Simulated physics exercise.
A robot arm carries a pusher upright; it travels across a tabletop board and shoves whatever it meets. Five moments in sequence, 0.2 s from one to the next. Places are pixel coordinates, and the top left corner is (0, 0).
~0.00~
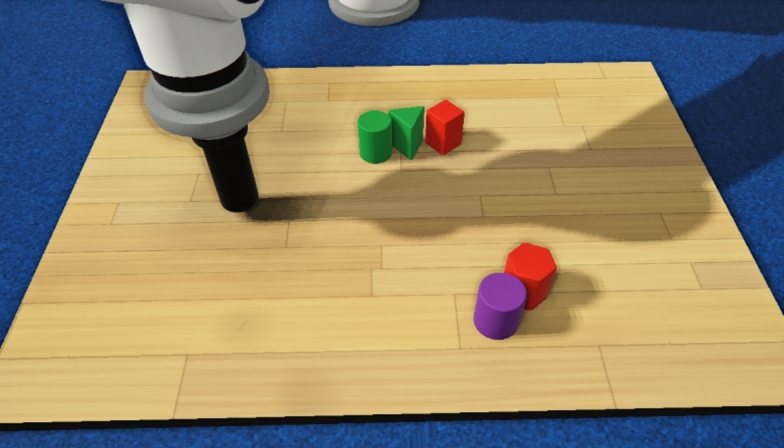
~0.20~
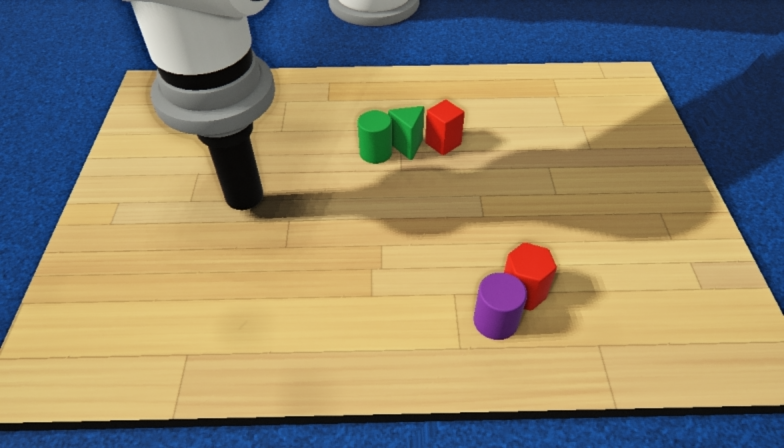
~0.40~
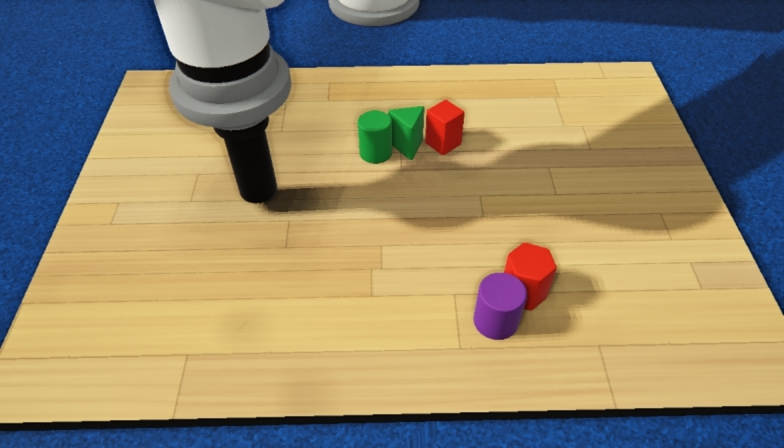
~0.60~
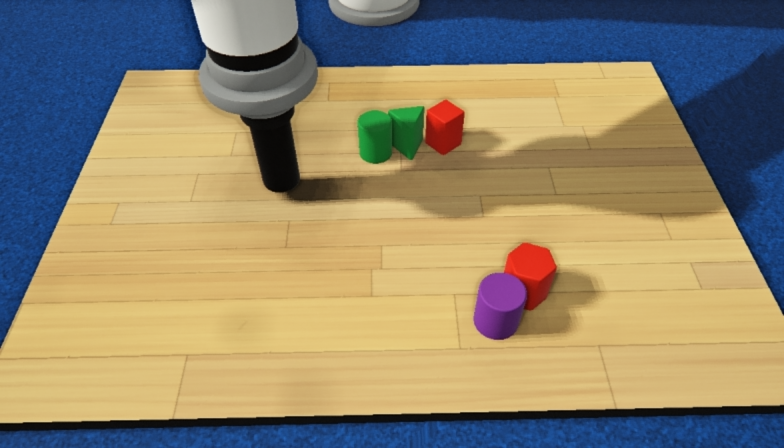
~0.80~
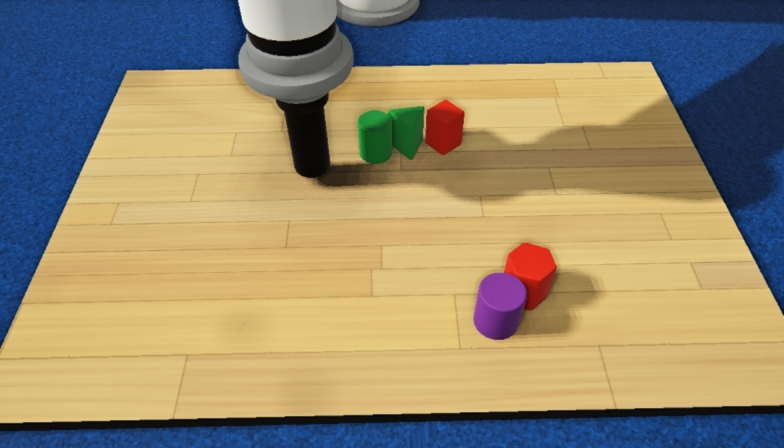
The black pusher moves right and slightly away across the wooden board, touching none of the blocks.
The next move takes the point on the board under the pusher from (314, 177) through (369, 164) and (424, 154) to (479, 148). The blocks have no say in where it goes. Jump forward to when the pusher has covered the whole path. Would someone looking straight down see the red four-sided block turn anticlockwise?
I believe so.
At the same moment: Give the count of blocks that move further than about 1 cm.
The answer will be at least three.
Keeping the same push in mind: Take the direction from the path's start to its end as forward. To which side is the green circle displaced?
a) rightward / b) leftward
The answer is b.
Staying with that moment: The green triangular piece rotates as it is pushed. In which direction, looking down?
Viewed from above, clockwise.
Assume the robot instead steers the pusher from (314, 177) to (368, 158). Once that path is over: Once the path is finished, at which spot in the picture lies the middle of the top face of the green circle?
It should be at about (391, 109).
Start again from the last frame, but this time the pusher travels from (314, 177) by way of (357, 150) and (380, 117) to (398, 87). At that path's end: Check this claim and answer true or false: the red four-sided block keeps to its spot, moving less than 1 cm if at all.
The statement is incorrect.
On the path given first. One third of the way, pusher (369, 154); green circle (388, 111); green triangular piece (415, 106), turned 30° clockwise.
Two thirds of the way, pusher (425, 144); green circle (398, 102); green triangular piece (428, 98), turned 30° clockwise; red four-sided block (452, 109).
At the end, pusher (480, 139); green circle (398, 102); green triangular piece (428, 98), turned 30° clockwise; red four-sided block (484, 96), turned 40° anticlockwise.
